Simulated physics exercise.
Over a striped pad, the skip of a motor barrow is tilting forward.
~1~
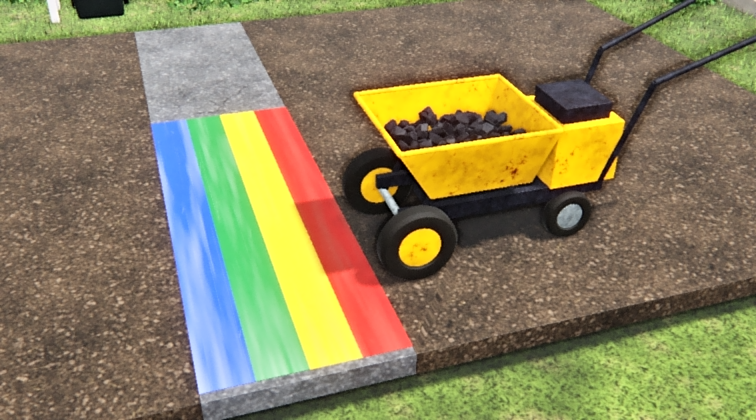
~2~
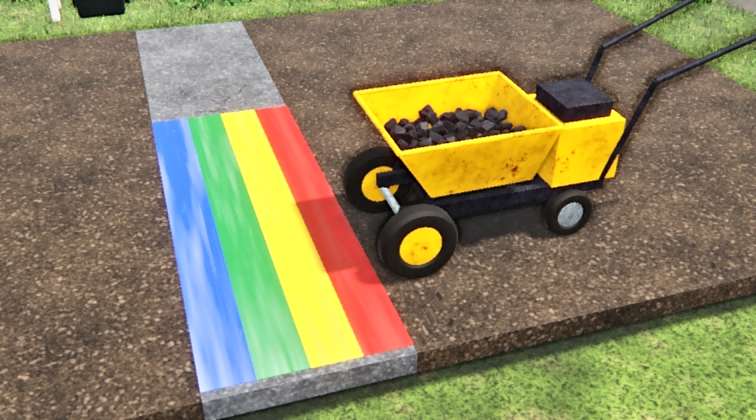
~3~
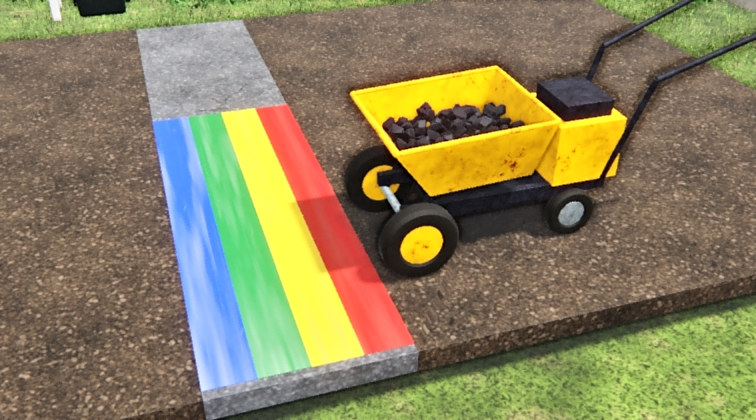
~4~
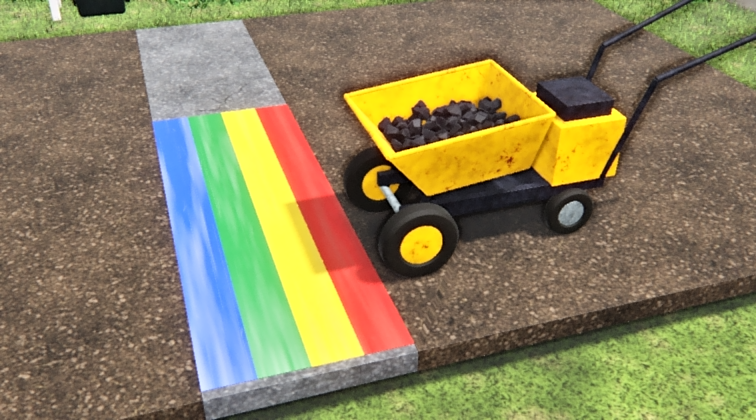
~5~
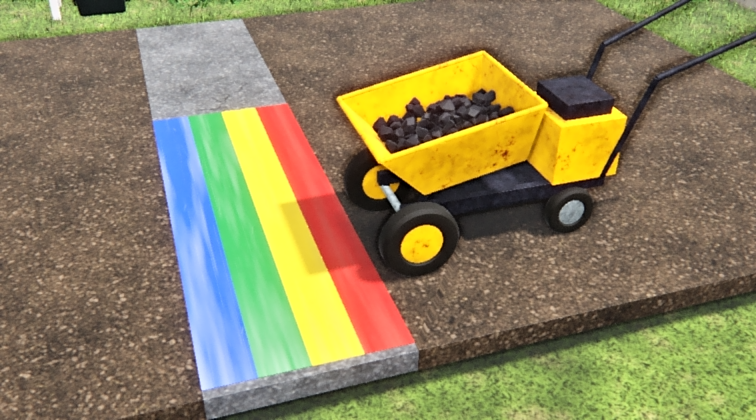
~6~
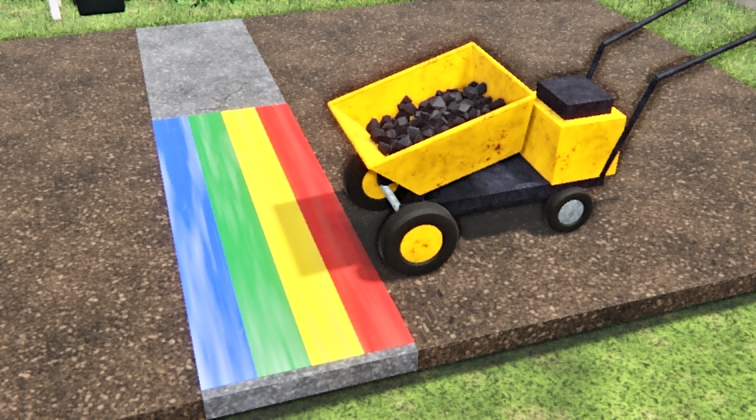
The yellow skip of a motor barrow, loaded with dark lumps of coal, sits level beside a pad striped blue, green, yellow and red. It tilts slowly forward to the left, its back end rising until it is clearly tipped, while the wheels stay still and the lumps remain inside.
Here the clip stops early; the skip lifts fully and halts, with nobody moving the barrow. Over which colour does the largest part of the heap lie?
Over the green one.
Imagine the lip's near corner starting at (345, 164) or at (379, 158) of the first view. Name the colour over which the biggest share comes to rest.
Place 1 - blue; place 2 - green.
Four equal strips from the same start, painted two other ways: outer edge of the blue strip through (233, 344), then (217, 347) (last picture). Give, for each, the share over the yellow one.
Roughly 10 per cent first, then 20 per cent.
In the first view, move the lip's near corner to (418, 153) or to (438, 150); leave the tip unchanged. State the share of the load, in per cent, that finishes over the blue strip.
Roughly 10 per cent at the first spot and 10 per cent at the second.
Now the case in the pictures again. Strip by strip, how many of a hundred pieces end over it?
Red strip around 0, yellow strip around 25, green strip around 40, blue strip around 25.
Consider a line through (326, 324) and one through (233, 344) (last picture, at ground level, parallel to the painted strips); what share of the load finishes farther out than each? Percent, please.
Close to 90 and 20 per cent respectively.
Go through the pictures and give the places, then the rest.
In the first frame, lip of the skip (400, 155), level; top of the load (448, 128), lumps of coal; red strip (369, 314); yellow strip (321, 324); green strip (271, 334); blue strip (219, 345).
In the second frame, lip of the skip (400, 154), level; top of the load (448, 126).
In the third frame, lip of the skip (396, 155), tipped barely; top of the load (447, 124).
In the fourth frame, lip of the skip (389, 158), tipped a little; top of the load (462, 124).
In the fifth frame, lip of the skip (381, 161), tipped a little; top of the load (462, 115).
In the sixth frame, lip of the skip (370, 167), tipped clearly; top of the load (453, 111); red strip (371, 310); yellow strip (323, 320); green strip (273, 331); blue strip (220, 342).
Just after the last frame, skip tipped steeply; every one in the skip.
A moment on, skip tipped right over; the larger part in the skip; about a tenth over the yellow strip; about a tenth over the green strip.
Further on, skip tipped right over; about a tenth in the skip; roughly a quarter over the yellow strip; roughly a third over the green strip; roughly a quarter over the blue strip; about a tenth off the paint.
When it is over, skip tipped right over; just a few in the skip; not one over the red strip; roughly a quarter over the yellow strip; roughly a third over the green strip; roughly a quarter over the blue strip; about a tenth off the paint.
